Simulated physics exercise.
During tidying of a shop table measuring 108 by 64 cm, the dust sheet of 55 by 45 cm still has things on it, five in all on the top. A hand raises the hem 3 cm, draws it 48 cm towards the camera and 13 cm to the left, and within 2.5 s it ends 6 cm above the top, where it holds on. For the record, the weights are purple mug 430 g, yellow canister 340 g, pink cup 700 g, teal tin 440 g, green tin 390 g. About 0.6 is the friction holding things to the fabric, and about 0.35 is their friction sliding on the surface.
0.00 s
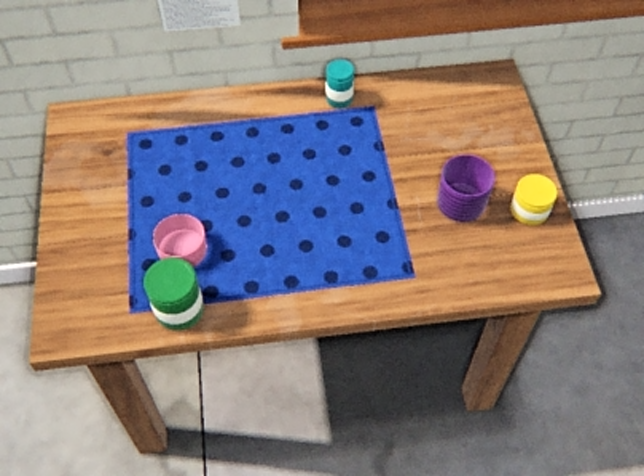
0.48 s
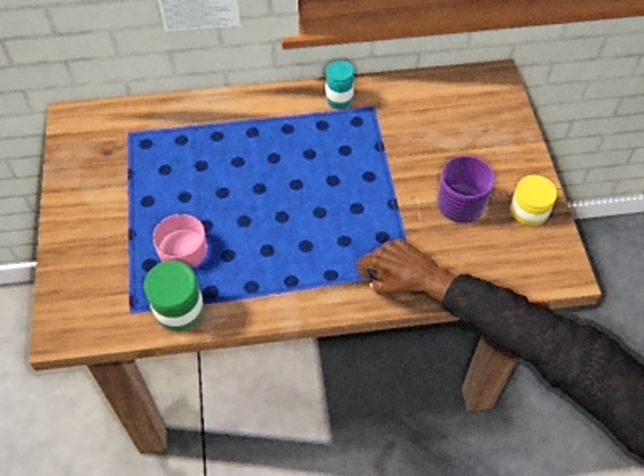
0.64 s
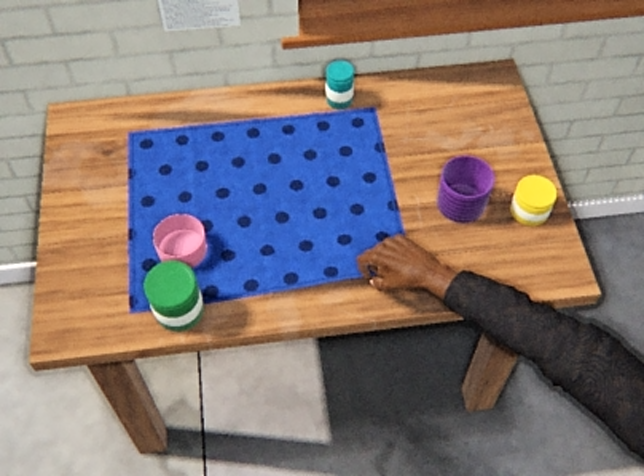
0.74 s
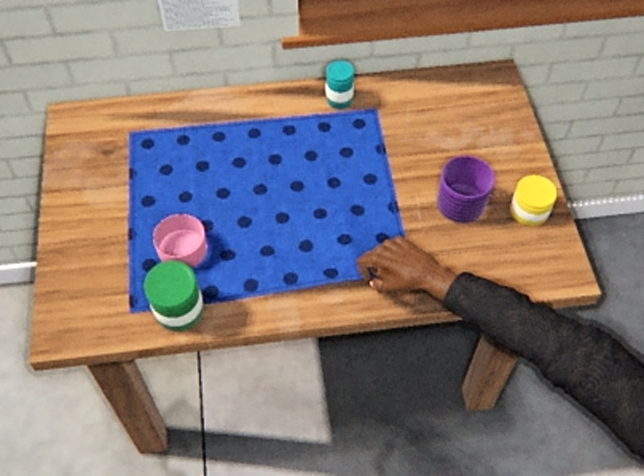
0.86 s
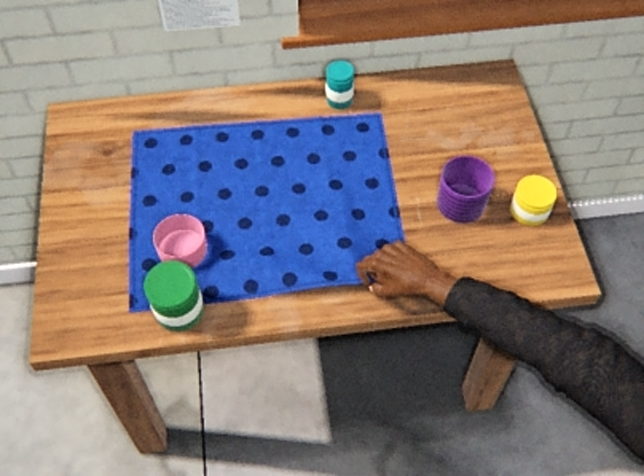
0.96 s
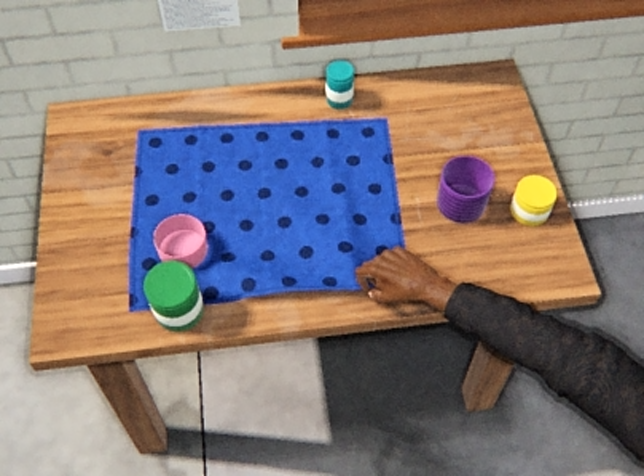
Hand reaching in from the right, gripping the blue spotted cloth's near corner and shifting it slightly, pink cup and green tin staying put.
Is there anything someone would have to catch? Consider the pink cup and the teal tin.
Catch list: Pink cup - catch it; teal tin - leave it.
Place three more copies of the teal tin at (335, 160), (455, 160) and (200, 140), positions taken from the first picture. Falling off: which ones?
Going through the three spots as listed: Ends up off the top, holds its spot and ends up off the top.
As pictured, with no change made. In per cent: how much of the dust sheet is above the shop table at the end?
Around 0 percent.
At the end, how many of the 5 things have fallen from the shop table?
That gives 2.
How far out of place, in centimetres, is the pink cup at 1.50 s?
Shift of the pink cup: Around 4 centimetres.
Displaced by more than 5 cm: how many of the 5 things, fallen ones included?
I make it 2.
After 1.5 s, 95 % of the dust sheet is still over the top; pink cup 4 cm off its start, green tin 1 cm off its start.
After 2.0 s, 70 % of the dust sheet is still over the top; pink cup 15 cm off its start, green tin 4 cm off its start.
After 2.6 s, 30 % of the dust sheet is still over the top; pink cup 26 cm off its start at (264, 329), green tin over the edge.
After 3.1 s, 0 % of the dust sheet is still over the top; pink cup over the edge, green tin over the edge.
After 4.7 s, 0 % of the dust sheet is still over the top; pink cup over the edge, teal tin 0 cm off its start at (341, 70), green tin over the edge.
